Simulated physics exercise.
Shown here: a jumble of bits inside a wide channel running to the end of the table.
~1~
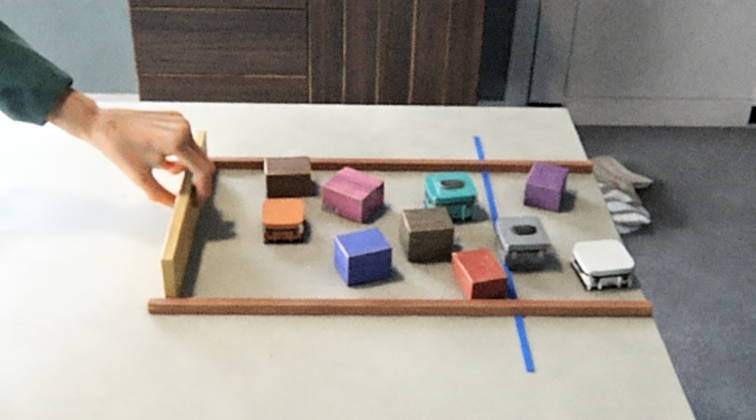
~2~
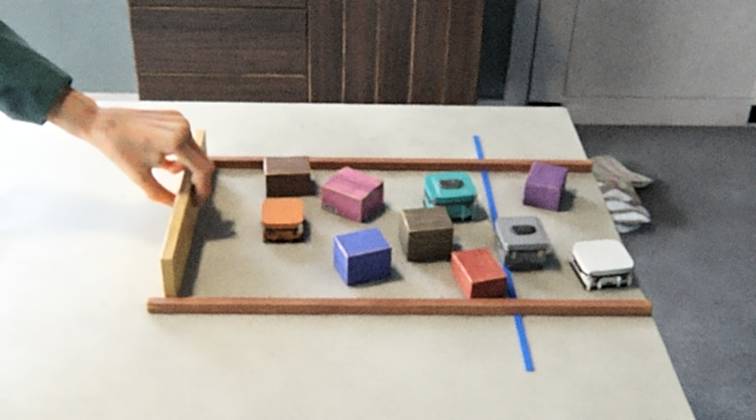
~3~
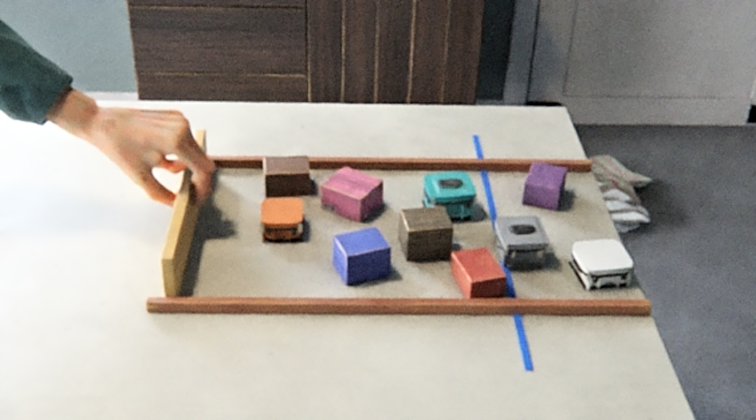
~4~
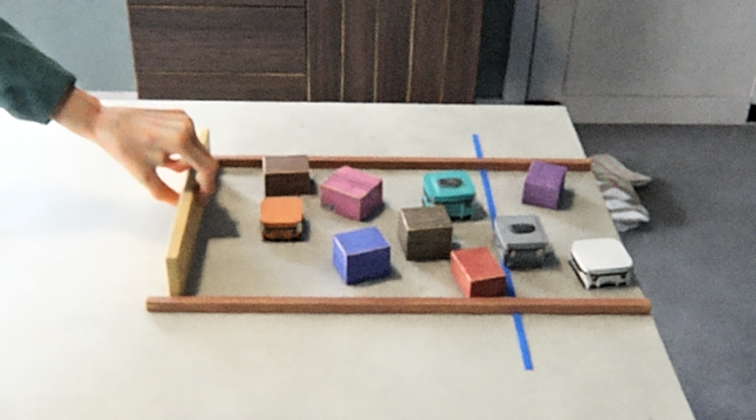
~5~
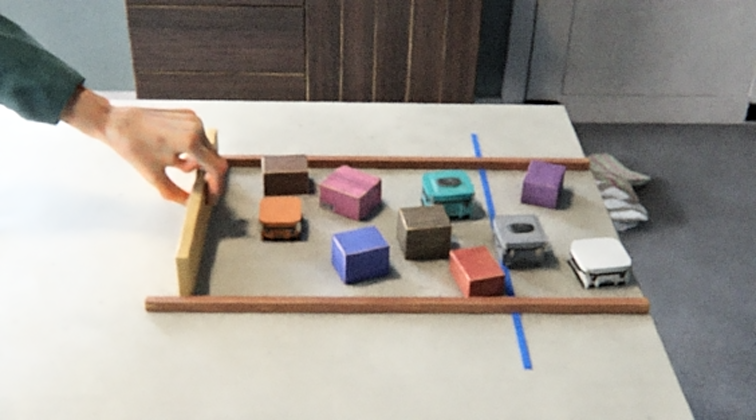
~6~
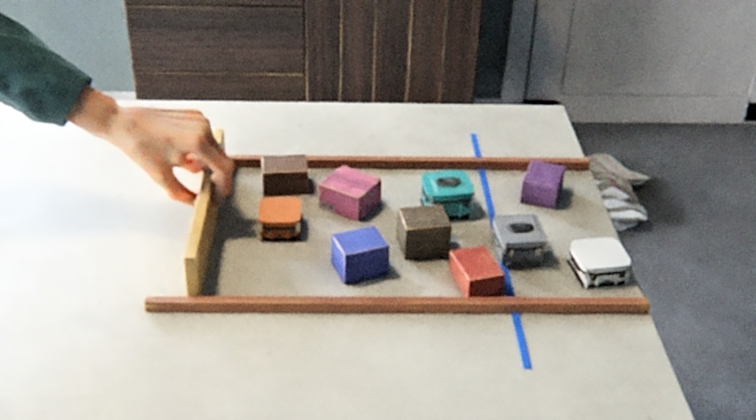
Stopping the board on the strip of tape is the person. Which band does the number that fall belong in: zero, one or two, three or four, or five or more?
You'd see one or two of the bits go off the end there.
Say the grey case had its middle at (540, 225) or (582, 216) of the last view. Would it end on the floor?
One after the other: It keeps its spot; it keeps its spot.
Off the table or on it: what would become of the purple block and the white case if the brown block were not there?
So the purple block is still there and the white case goes off the edge.
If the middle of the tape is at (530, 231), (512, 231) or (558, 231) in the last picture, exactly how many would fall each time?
In order, the counts are 4, 2 and 5.
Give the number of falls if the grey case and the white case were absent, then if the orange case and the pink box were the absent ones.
First 1, second 0.
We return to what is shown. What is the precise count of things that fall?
2, precisely.
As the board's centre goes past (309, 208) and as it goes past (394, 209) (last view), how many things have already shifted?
Counts: 3 and 6.
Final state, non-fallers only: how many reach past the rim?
Result: 2.
Soon after, none off yet; white case at rest near (599, 263); purple block at rest near (543, 184); grey case at rest near (518, 240).
Then, none off yet; white case at rest near (599, 263); purple block moving near (551, 182); grey case moving near (525, 241).
At rest, the number that fall off is one or two; fallen, purple block and white case.
